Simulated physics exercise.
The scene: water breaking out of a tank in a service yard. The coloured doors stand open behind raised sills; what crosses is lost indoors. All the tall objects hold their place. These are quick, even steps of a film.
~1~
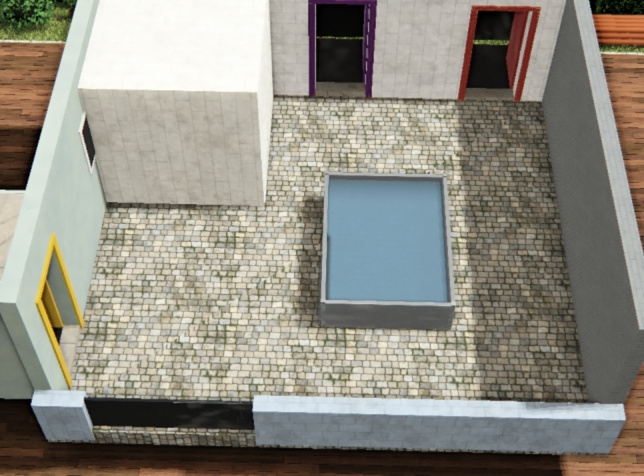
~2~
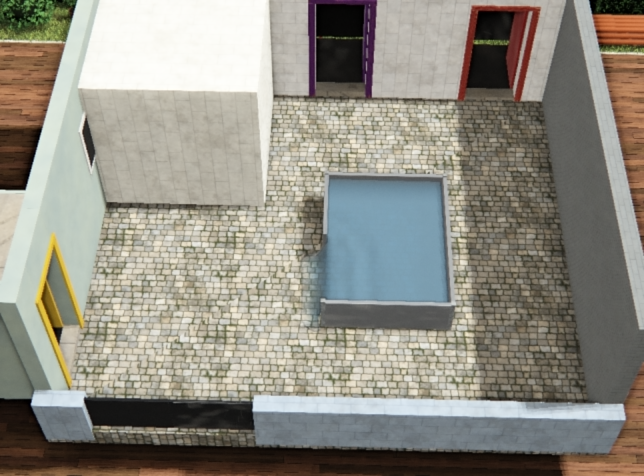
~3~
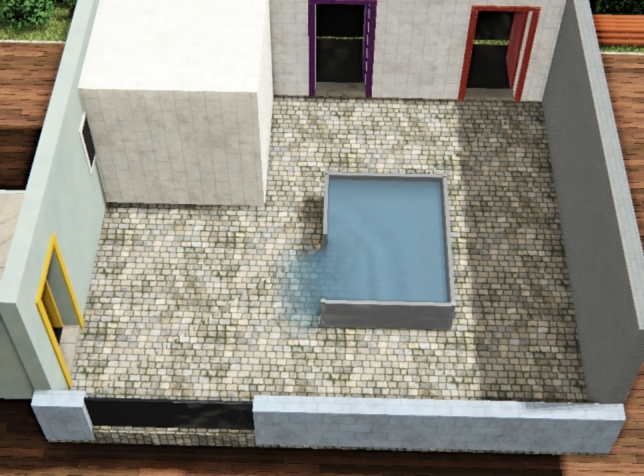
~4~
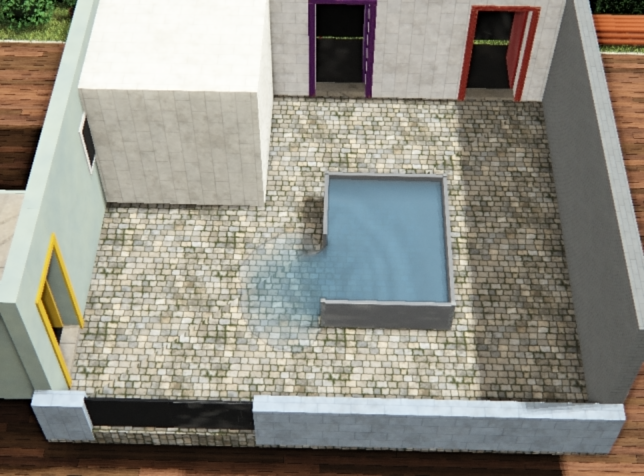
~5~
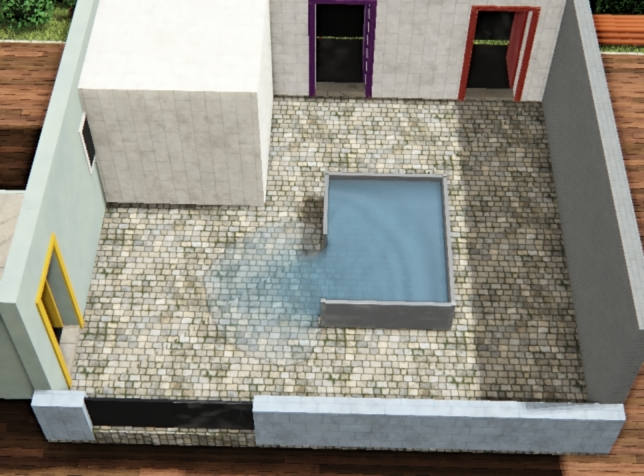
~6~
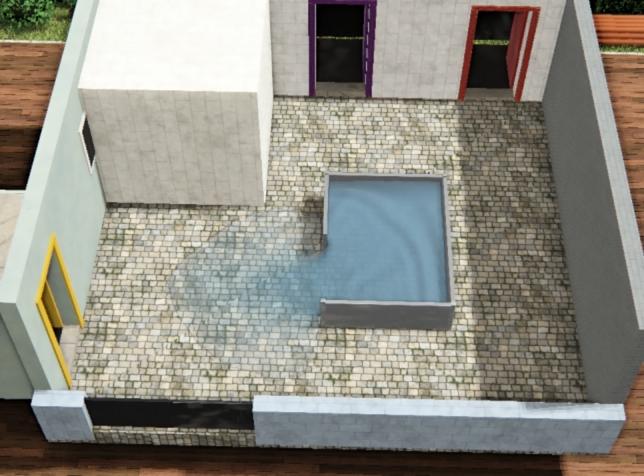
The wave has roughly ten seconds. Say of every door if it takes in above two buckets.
In the end: The red door admits no more than that; the purple door admits no more than that; the yellow door lets in a lot.
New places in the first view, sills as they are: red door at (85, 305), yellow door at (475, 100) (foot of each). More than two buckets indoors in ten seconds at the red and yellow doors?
One by one: Red door lets more in; yellow door holds.
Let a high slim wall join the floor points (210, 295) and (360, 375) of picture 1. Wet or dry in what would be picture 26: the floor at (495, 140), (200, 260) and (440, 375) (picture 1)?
One after the other: No water, under water, covered.
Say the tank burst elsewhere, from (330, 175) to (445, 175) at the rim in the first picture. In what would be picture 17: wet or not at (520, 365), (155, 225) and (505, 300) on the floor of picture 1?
In turn: No water, no water, no water.
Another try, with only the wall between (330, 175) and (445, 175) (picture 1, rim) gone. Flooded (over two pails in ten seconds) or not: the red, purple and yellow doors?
The red door takes more, the purple door passes that mark, the yellow door keeps below it.
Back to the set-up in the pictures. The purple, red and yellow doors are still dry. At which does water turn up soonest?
First comes the yellow one.
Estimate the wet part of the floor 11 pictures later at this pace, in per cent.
Close to 35 %.
A moment on, water covers 30 % of the floor; the red door not reached, the purple door not reached, the yellow door not reached.
Next, water covers 35 % of the floor; the red door not reached, the purple door not reached, the yellow door under two buckets in.
Then, water covers 35 % of the floor; the red door not reached, the purple door not reached, the yellow door over two buckets in.
Later, water covers 45 % of the floor; the red door not reached, the purple door not reached, the yellow door far over two buckets in.
In the end, water covers 70 % of the floor; the red door not reached, the purple door wet at the sill, nothing in, the yellow door far over two buckets in.
